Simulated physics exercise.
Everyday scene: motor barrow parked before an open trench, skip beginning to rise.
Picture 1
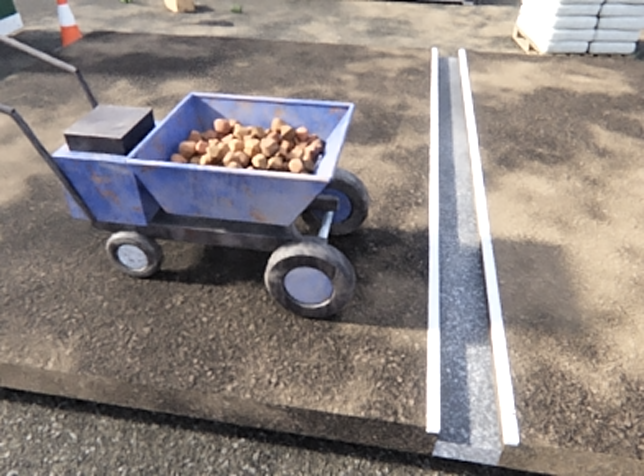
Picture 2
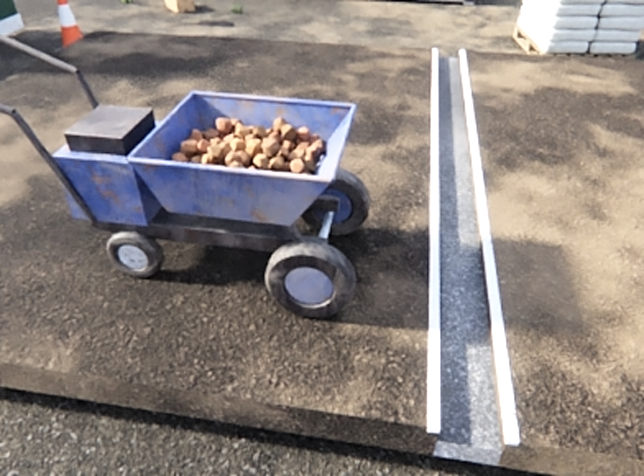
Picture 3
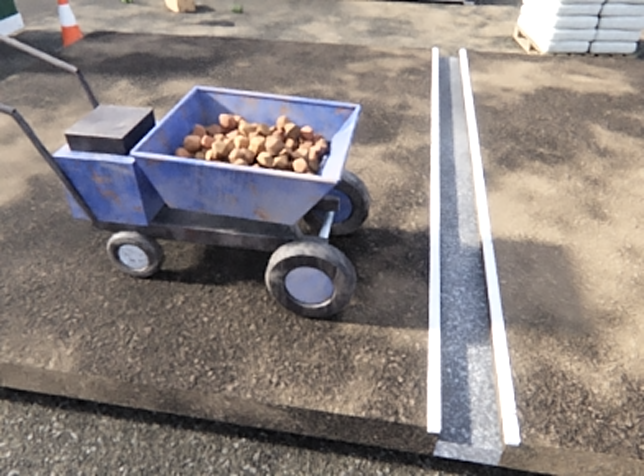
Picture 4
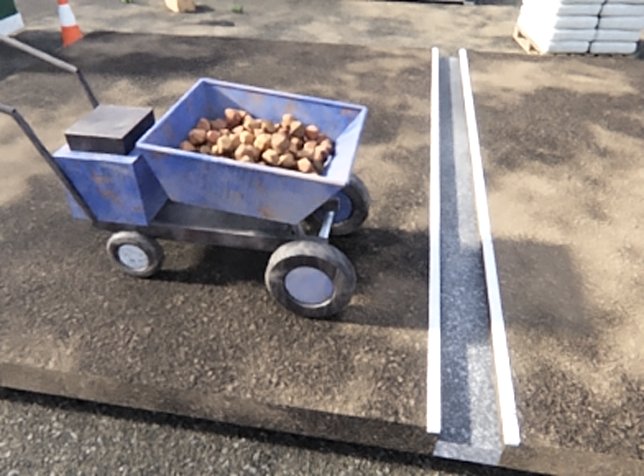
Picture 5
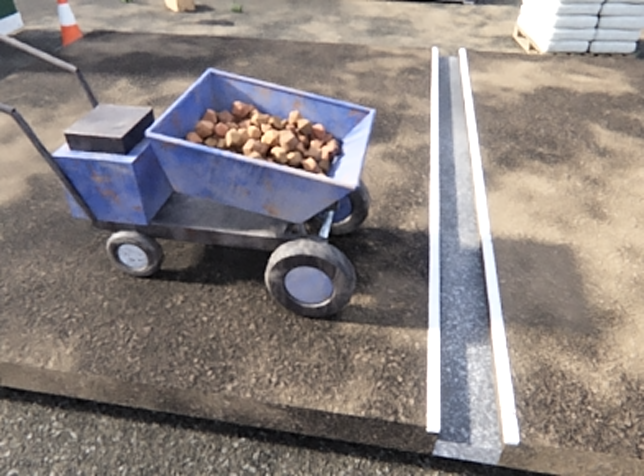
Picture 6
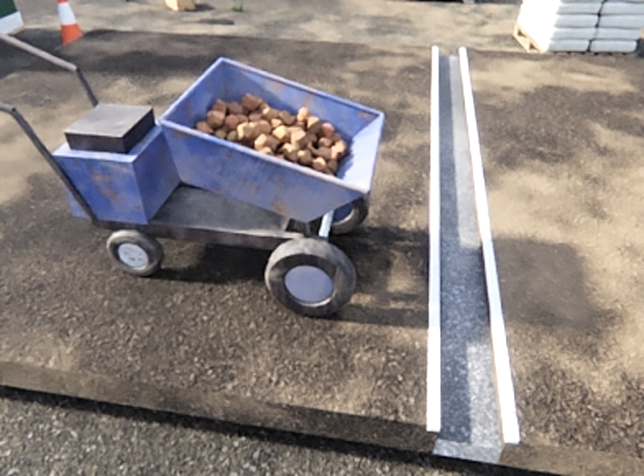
Blue motor barrow loaded with brown clay clods standing left of a white-edged trench, its skip gradually tilting toward the right.
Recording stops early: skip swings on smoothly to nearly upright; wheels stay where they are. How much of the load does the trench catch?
The greater part of the load will drop inside the trench.
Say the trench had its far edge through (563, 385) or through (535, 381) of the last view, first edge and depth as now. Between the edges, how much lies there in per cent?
Lab note: Case 1 near 90 percent, case 2 near 80 percent.
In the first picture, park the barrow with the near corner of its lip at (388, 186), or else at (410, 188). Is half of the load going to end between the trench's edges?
A minority at the first place, then a minority at the second.
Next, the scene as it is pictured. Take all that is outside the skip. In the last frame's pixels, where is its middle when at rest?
I'd mark it at roughly (472, 277).
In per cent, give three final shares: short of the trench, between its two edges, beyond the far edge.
Short 5, between 65, beyond 30.
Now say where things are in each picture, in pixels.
The first frame shows lip of the skip at (329, 180), level; top of the load at (243, 161), clay clods; first edge of the trench at (434, 369); far edge at (505, 378), the trench under half as wide as the skip, and shallow for its width.
The second frame shows lip of the skip at (331, 181), level; top of the load at (245, 160).
The third frame shows lip of the skip at (337, 182), tipped barely; top of the load at (228, 148).
The fourth frame shows lip of the skip at (345, 184), tipped a little; top of the load at (233, 144).
The fifth frame shows lip of the skip at (355, 188), tipped a little; top of the load at (241, 138).
The sixth frame shows lip of the skip at (367, 192), tipped clearly; top of the load at (239, 135); first edge of the trench at (434, 367); far edge at (505, 377).
Soon after the last picture, skip tipped steeply; all in the skip.
A little later, skip tipped right over; about two thirds in the skip; a stray few short of the trench; about a quarter in or heaped over the trench; a stray few falling.
Later still, skip tipped right over; a stray few in the skip; a stray few short of the trench; about two thirds in or heaped over the trench; about a third beyond it.
By the end, skip tipped right over; a small part short of the trench; about two thirds in or heaped over the trench; about a third beyond it.
